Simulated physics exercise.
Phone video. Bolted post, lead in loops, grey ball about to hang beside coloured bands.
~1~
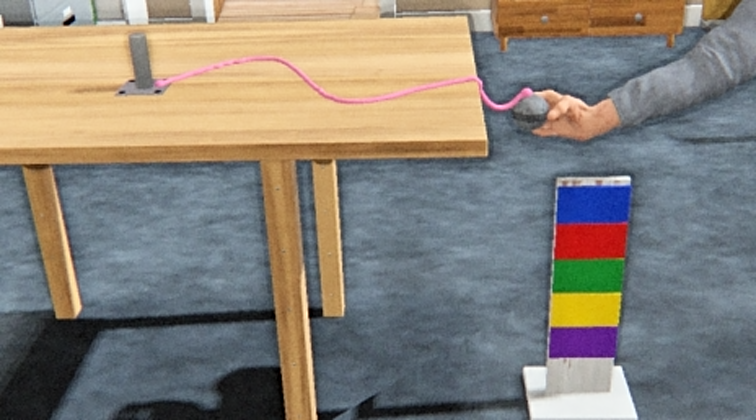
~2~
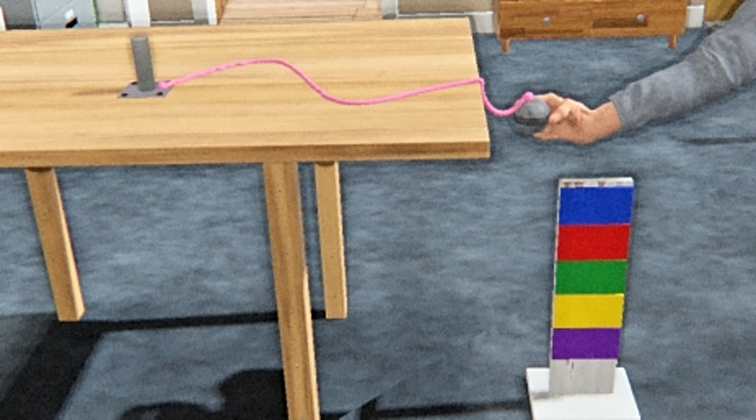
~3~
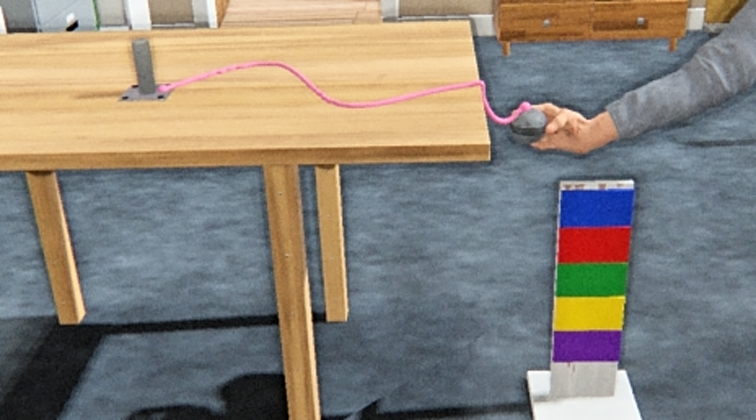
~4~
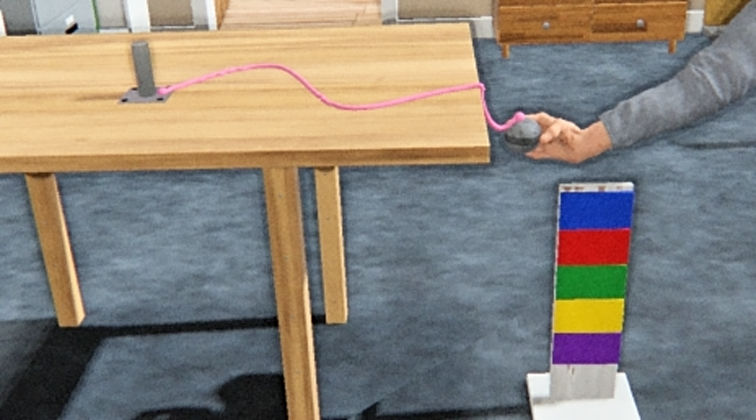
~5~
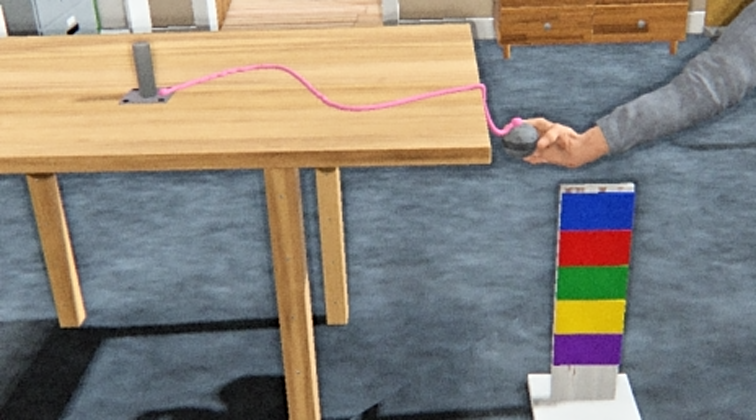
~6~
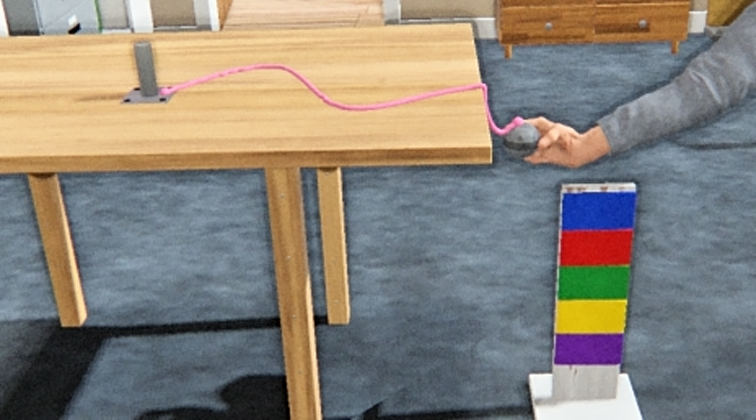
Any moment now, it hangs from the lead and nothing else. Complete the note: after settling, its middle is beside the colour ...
... Green.
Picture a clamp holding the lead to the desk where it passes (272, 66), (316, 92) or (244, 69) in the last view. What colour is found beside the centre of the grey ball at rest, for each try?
Each in turn comes out as red, blue, red.
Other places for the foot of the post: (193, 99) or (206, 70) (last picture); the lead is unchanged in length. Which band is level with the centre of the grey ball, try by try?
First try: Yellow; second try: Yellow.
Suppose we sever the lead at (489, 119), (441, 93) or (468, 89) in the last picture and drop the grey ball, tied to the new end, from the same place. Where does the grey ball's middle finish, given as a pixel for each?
The three tries give approximately (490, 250), (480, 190) and (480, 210).
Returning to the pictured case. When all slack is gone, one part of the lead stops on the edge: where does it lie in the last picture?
Check around (360, 109) - that's where it is.
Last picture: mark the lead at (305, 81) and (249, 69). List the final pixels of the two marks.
Point one: (369, 85); point two: (275, 90).
Soon after, ball near (480, 272); level with green.
Then, ball near (480, 282); level with green.
At rest, ball near (481, 284); level with green. Its middle rests at the green band.
